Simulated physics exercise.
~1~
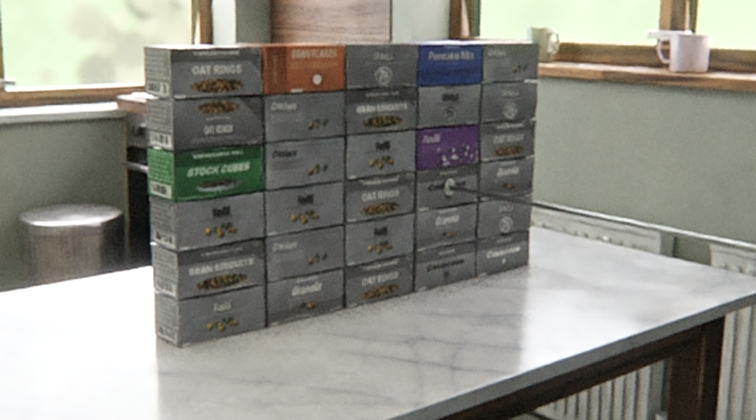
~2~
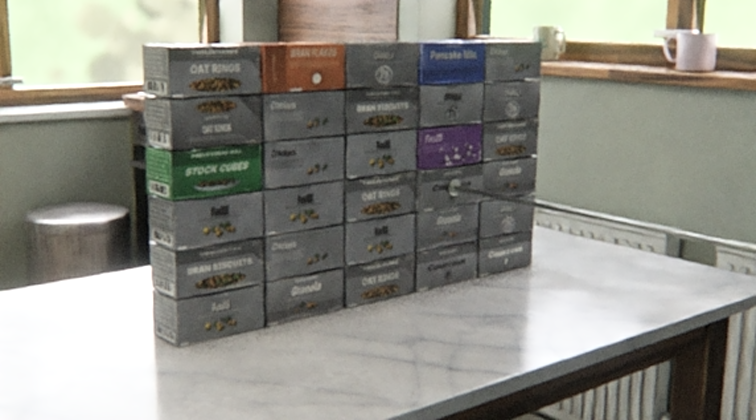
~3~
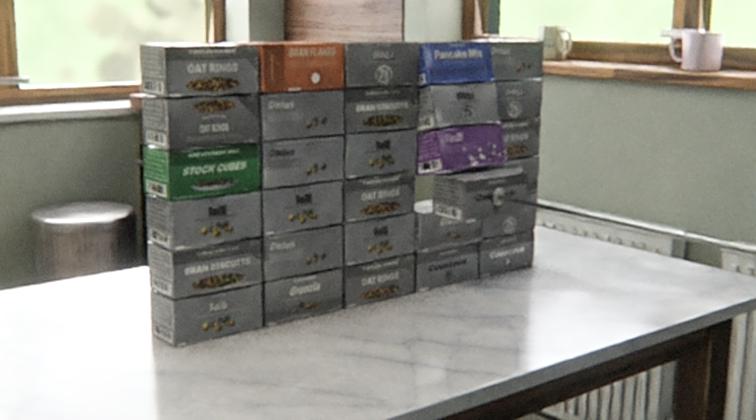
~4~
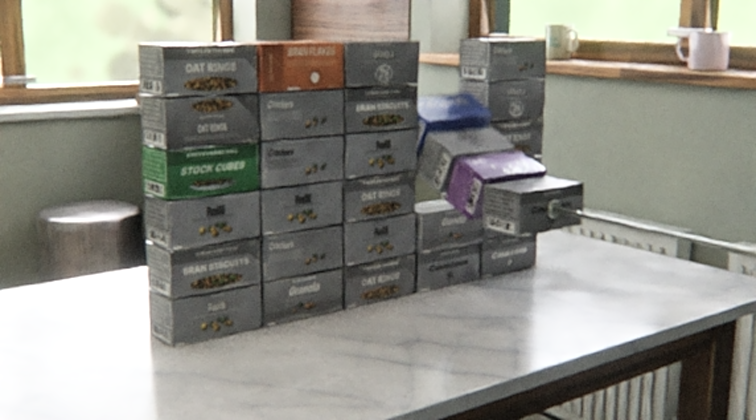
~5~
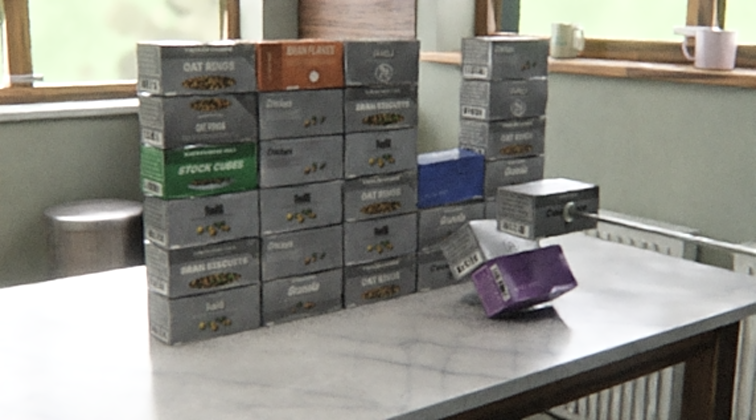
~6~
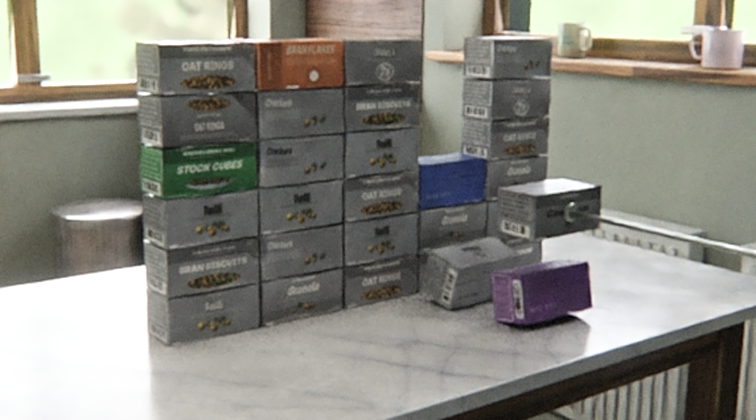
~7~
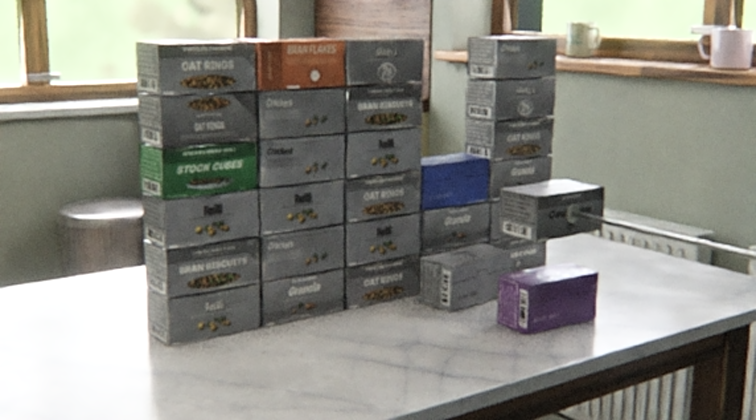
A thin rod pulls a grey packet from the wall, and three packets above fall.
